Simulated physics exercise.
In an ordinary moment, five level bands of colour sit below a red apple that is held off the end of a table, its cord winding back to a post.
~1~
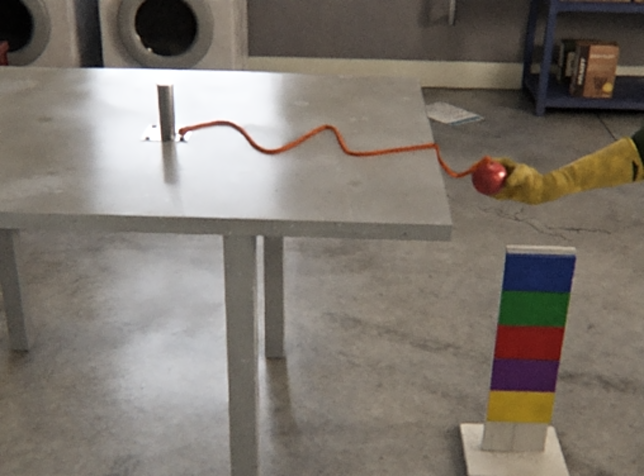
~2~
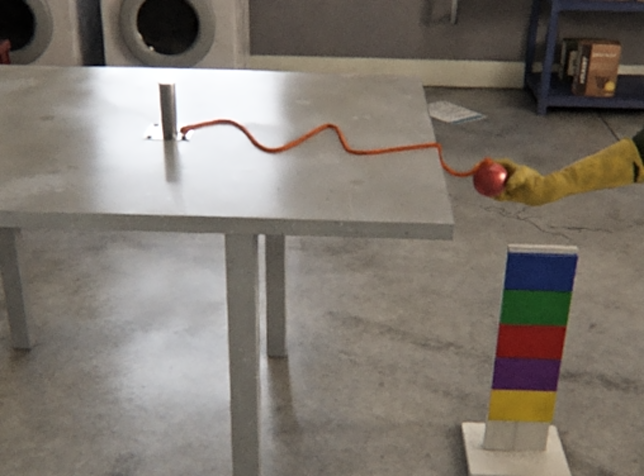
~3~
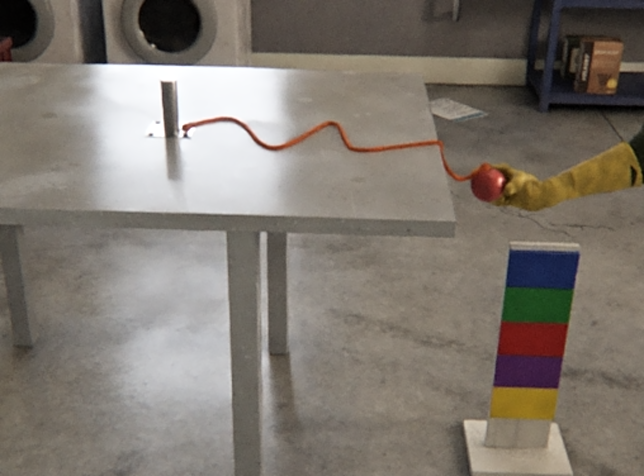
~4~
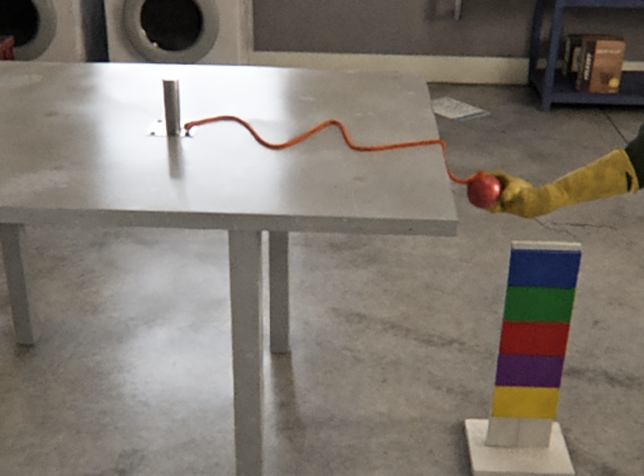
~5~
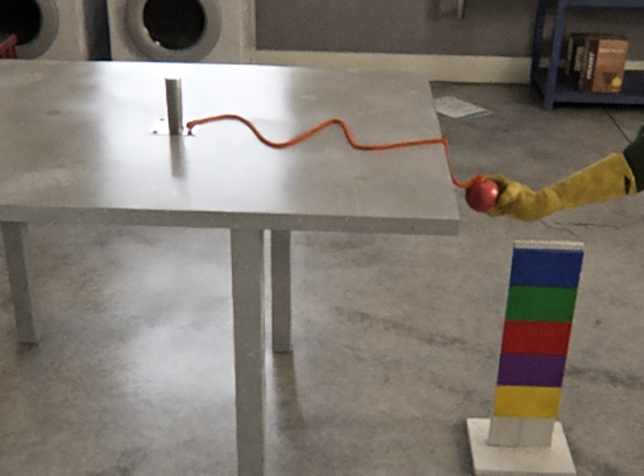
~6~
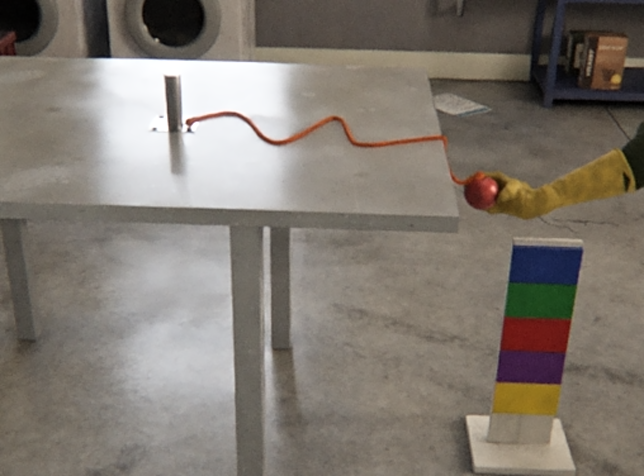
At the start, a yellow-gloved hand holds a red apple just past the right end of a grey table, its orange-red cord winding back to a short post, with a striped colour board standing below. The hand then moves the apple slightly down and to the left, while the cord stays wavy.
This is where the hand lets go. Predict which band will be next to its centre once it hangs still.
I would say the purple band.
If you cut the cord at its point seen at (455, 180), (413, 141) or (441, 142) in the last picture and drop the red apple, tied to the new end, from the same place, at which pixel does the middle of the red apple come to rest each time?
Taking the tries in order gives (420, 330), (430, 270) and (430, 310).
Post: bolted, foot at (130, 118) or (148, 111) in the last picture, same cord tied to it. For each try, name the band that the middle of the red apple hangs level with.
Red; red.
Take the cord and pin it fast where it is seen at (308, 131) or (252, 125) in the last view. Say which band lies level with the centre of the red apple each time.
For the first place it's green, and for the second red.
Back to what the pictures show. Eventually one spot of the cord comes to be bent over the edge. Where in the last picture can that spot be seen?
Look near (339, 119).
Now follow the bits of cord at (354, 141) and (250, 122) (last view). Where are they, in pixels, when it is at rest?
First near (438, 202), second near (276, 127).
A little later, apple near (464, 335); level with red.
Next, apple near (406, 351); level with purple.
Later still, apple near (431, 361); level with purple.
When it is over, apple near (422, 361); level with purple. The cord holds its middle at purple.
